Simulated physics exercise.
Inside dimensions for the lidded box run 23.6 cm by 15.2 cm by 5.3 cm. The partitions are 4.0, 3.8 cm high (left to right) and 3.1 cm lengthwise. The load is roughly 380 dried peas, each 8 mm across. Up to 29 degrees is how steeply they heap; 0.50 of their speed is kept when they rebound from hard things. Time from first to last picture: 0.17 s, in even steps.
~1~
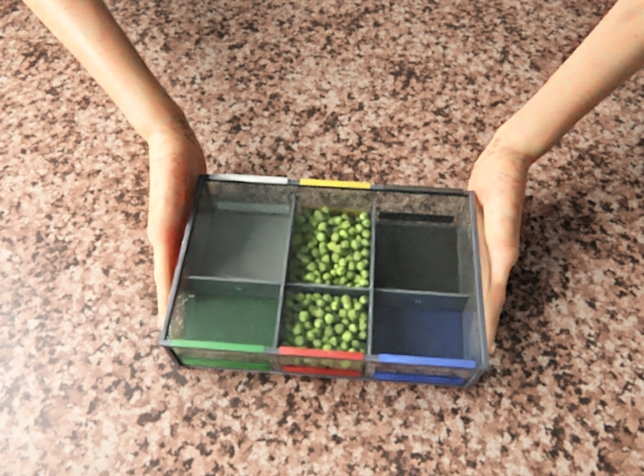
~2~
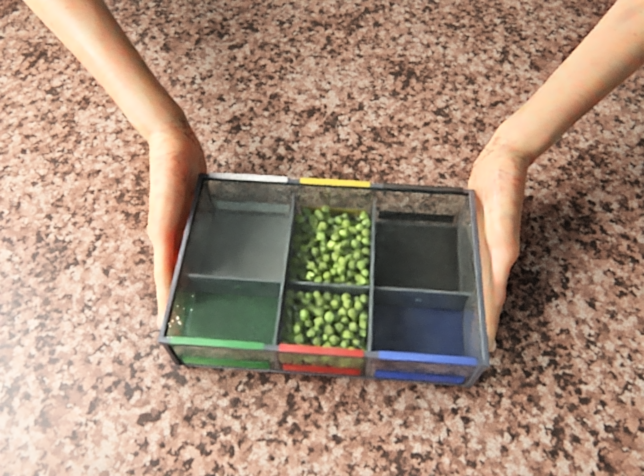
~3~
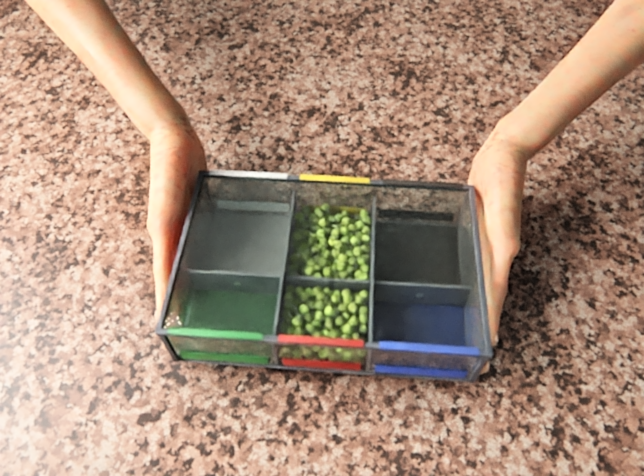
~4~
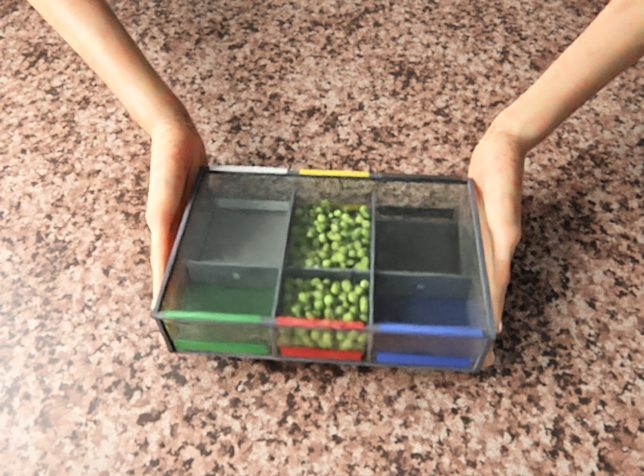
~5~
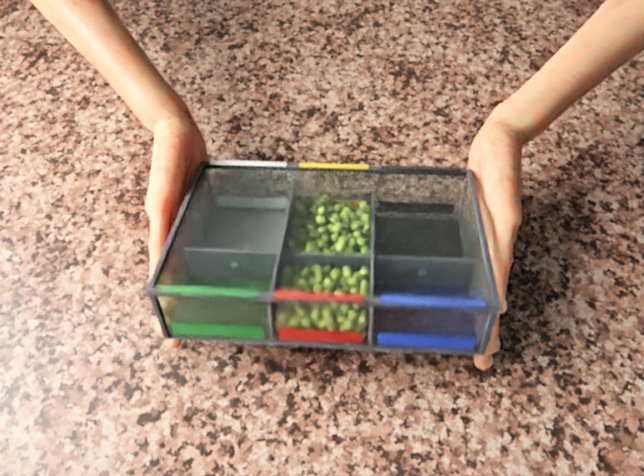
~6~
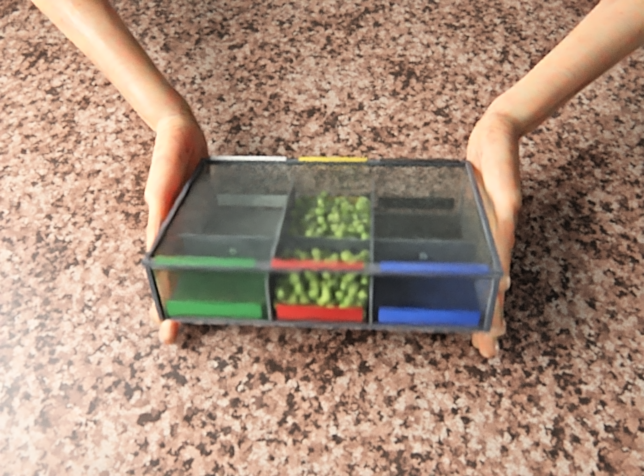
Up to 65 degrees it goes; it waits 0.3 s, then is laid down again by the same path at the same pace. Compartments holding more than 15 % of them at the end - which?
In the end red: Crosses the line. Blue: Stays behind the line. Green: Stays behind the line. Yellow: Crosses the line. White: Stays behind the line. Black: Stays behind the line.
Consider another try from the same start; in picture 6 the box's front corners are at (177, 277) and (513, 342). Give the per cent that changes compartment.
About 15 %.
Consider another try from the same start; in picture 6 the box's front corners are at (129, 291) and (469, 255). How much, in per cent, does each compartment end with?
Red 30; blue 0; green 0; yellow 55; white 15; black 0.
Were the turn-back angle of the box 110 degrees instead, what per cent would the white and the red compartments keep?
Result - white at 15 percent, red at 0 percent.
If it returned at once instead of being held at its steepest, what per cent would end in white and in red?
White keeps 5% and red keeps 30%.
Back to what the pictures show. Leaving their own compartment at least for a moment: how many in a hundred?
Close to 15 in a hundred.
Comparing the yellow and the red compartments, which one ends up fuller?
The larger amount is in the yellow one.
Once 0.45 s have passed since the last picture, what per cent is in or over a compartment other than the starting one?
Around 15 in a hundred.
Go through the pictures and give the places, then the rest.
Box tilt 0 degrees, front corners at (165, 341) and (482, 364); red 45 %, yellow 55 %, in the first picture.
Box tilt 1 degrees, front corners at (164, 338) and (483, 361), in the second picture.
Box tilt 4 degrees, front corners at (162, 330) and (486, 351), lowest corner left back, in the third picture.
Box tilt 10 degrees, front corners at (158, 313) and (489, 333), lowest corner left back, in the fourth picture.
Box tilt 17 degrees, front corners at (153, 289) and (493, 305), lowest corner left back, in the fifth picture.
Box tilt 24 degrees, front corners at (149, 262) and (496, 271), lowest corner left back; red 45 %, yellow 55 %, in the sixth picture.
Then, 0.45 s after the last picture, tilt 65 degrees; red 30 %, yellow 65 %, white 5 %.
Then, 0.75 s after the last picture, tilt 38 degrees; red 30 %, yellow 65 %, white 5 %.
Then, 1.13 s after the last picture, tilt 0 degrees; red 30 %, yellow 65 %, white 5 %.
In the end, red 30 %, blue 0 %, green 0 %, yellow 65 %, white 5 %, black 0 %.
